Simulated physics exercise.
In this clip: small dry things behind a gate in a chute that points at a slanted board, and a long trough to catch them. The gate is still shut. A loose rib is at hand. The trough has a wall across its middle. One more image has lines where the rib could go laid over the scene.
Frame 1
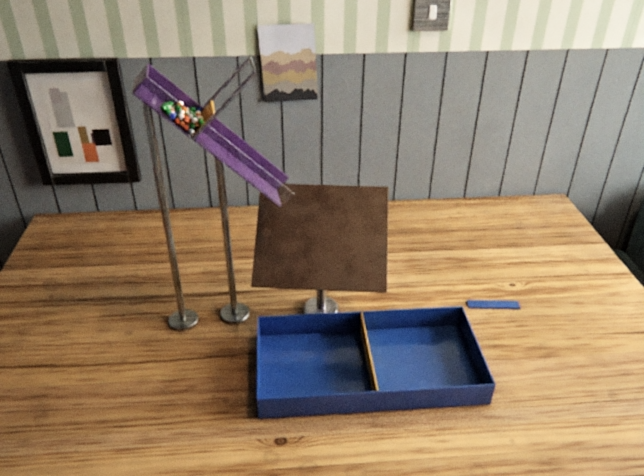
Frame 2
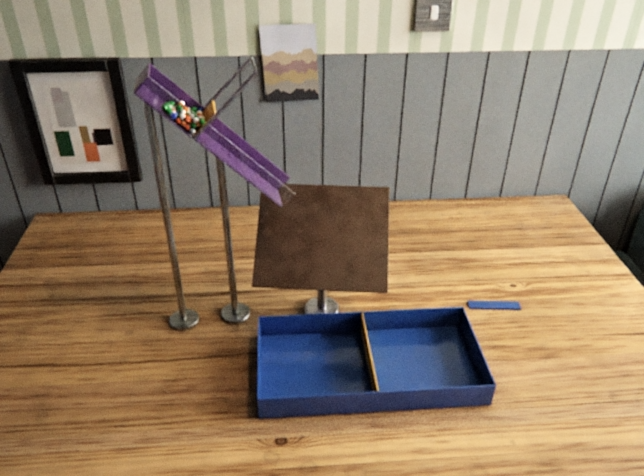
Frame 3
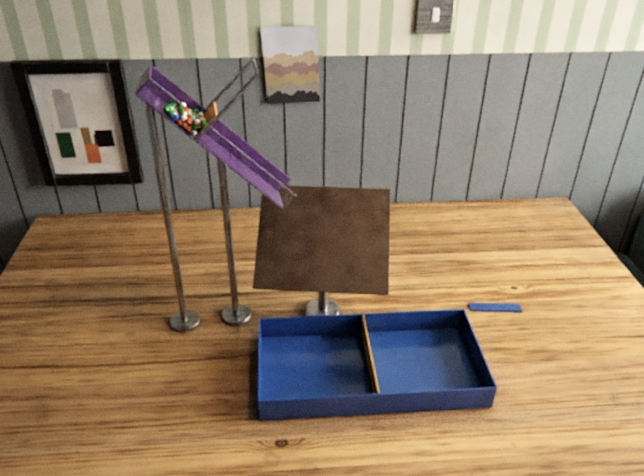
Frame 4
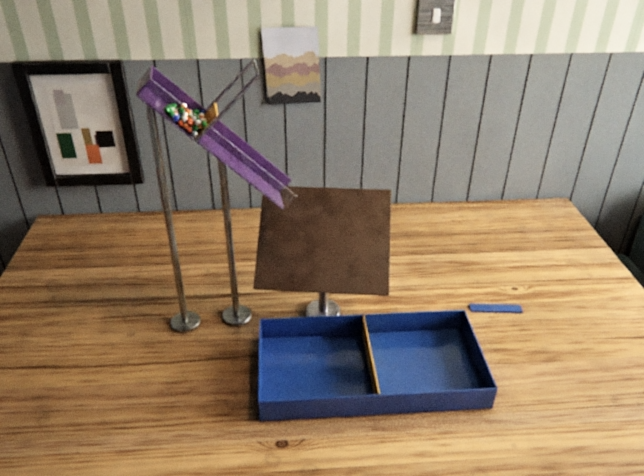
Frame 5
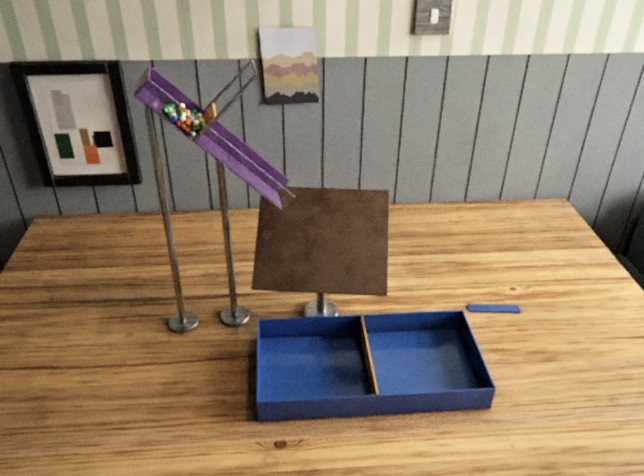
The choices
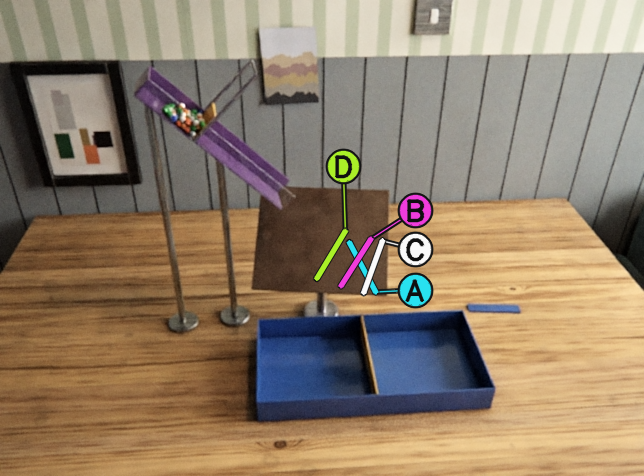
The video shows colourful beads resting behind a gate in a sloping purple chute above a tilted brown board, with a divided blue trough and a loose blue strip on a wooden table; apart from slight shifts of view, nothing moves.
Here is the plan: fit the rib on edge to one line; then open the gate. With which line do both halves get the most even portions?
The answer is line A.
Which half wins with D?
Left.
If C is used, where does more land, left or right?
More lands on the left.
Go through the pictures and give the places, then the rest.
In the first picture, load behind the gate at (186, 115), round plastic beads; lip of the chute at (279, 198), sloping fairly steeply.
In the second picture, middle of the board at (322, 236), tilted fairly steeply; middle of its low edge at (319, 290); of its high edge at (325, 185).
In the third picture, front corners of the trough at (258, 401) and (496, 387); front end of its middle wall at (379, 394); gate still shut at (212, 112).
In the fourth picture, middle of the load at (189, 118); lip at (281, 201).
In the fifth picture, middle of the load at (187, 118); lip at (279, 201).
On the marked copy, line A from (349, 242) to (375, 292); line B from (370, 239) to (341, 285); line C from (382, 240) to (363, 292); line D from (345, 231) to (316, 278).
For line A, of what is caught, about a third in the left half, about two thirds in the right.
For line B, of what is caught, nearly all in the left half, a small part in the right.
For line C, of what is caught, most in the left half, a small part in the right.
For line D, of what is caught, most in the left half, a small part in the right.
